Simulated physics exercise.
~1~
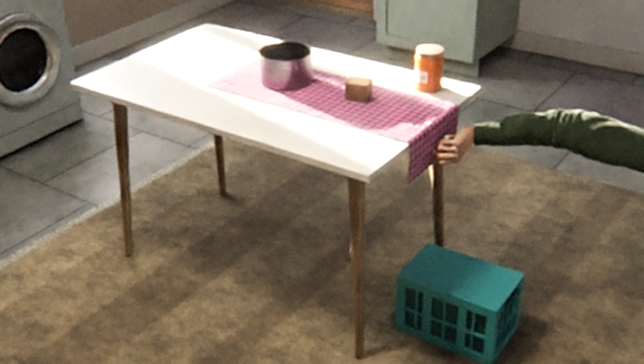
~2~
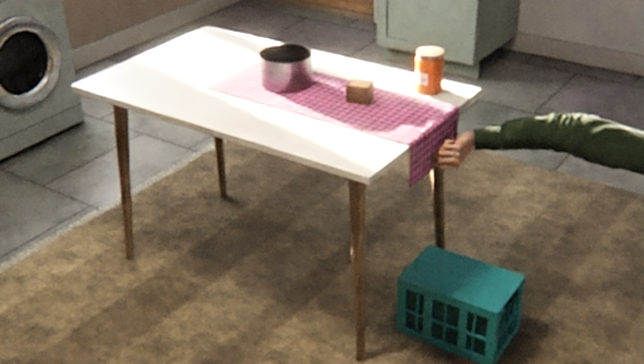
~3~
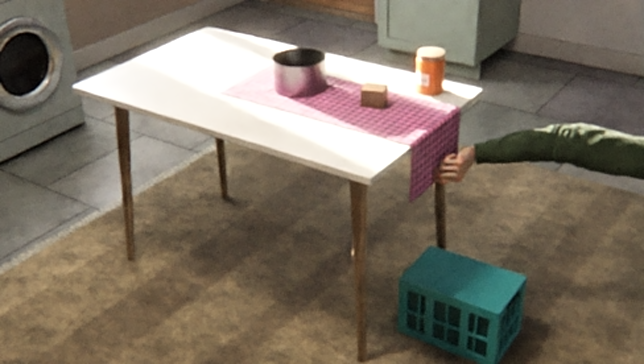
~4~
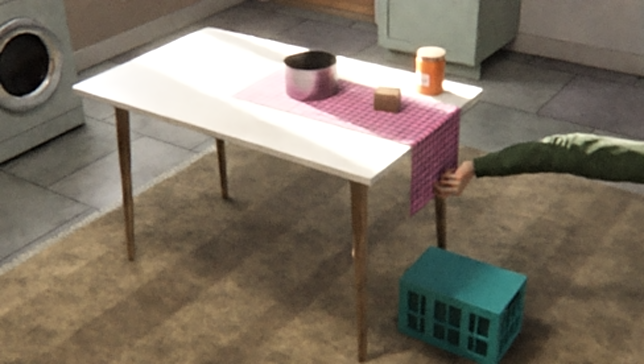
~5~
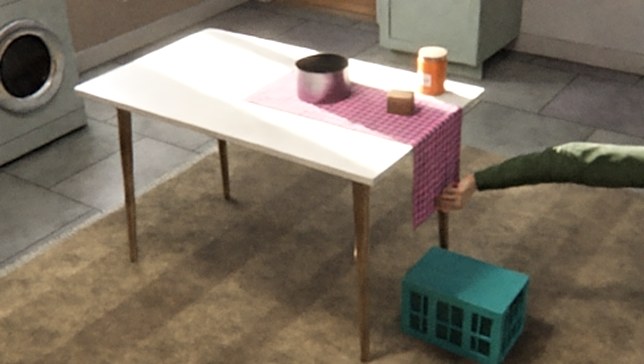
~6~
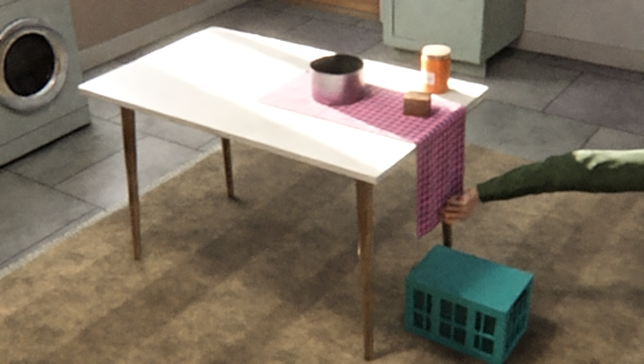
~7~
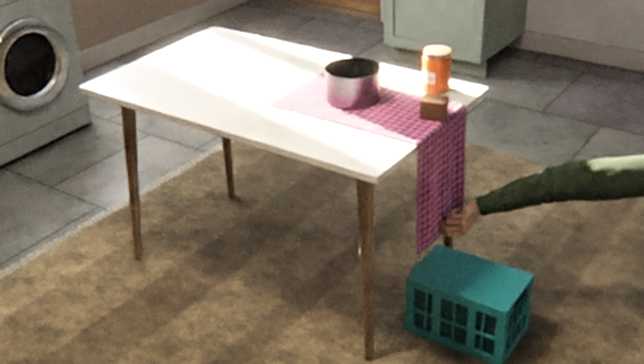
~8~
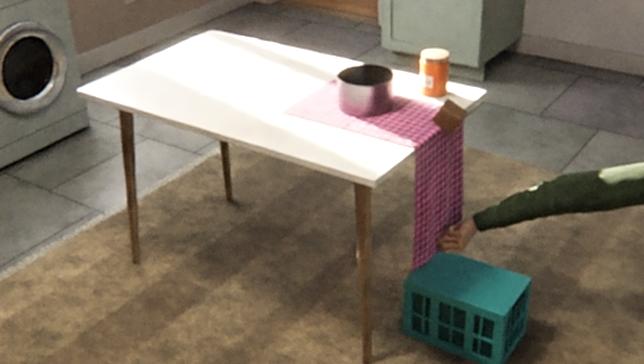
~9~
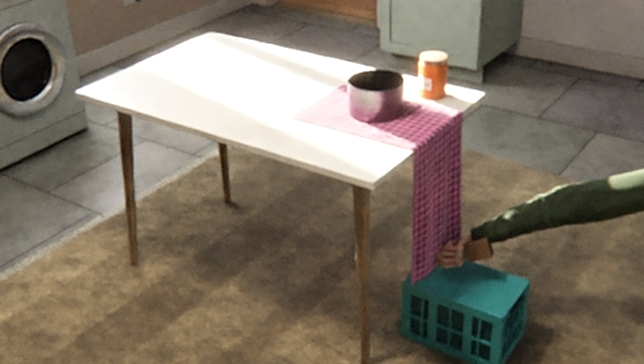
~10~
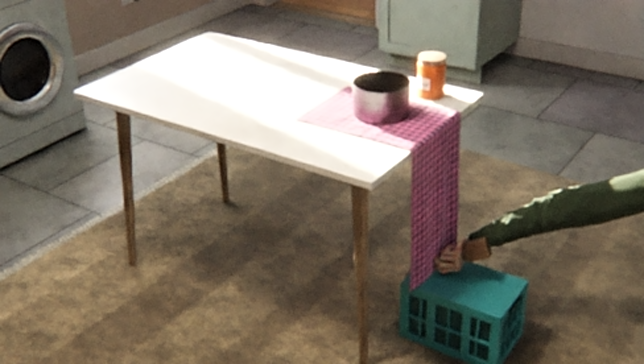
Hand pulling a pink cloth down to a turquoise crate, sliding a pot along and dropping a brown block, orange jar staying put.
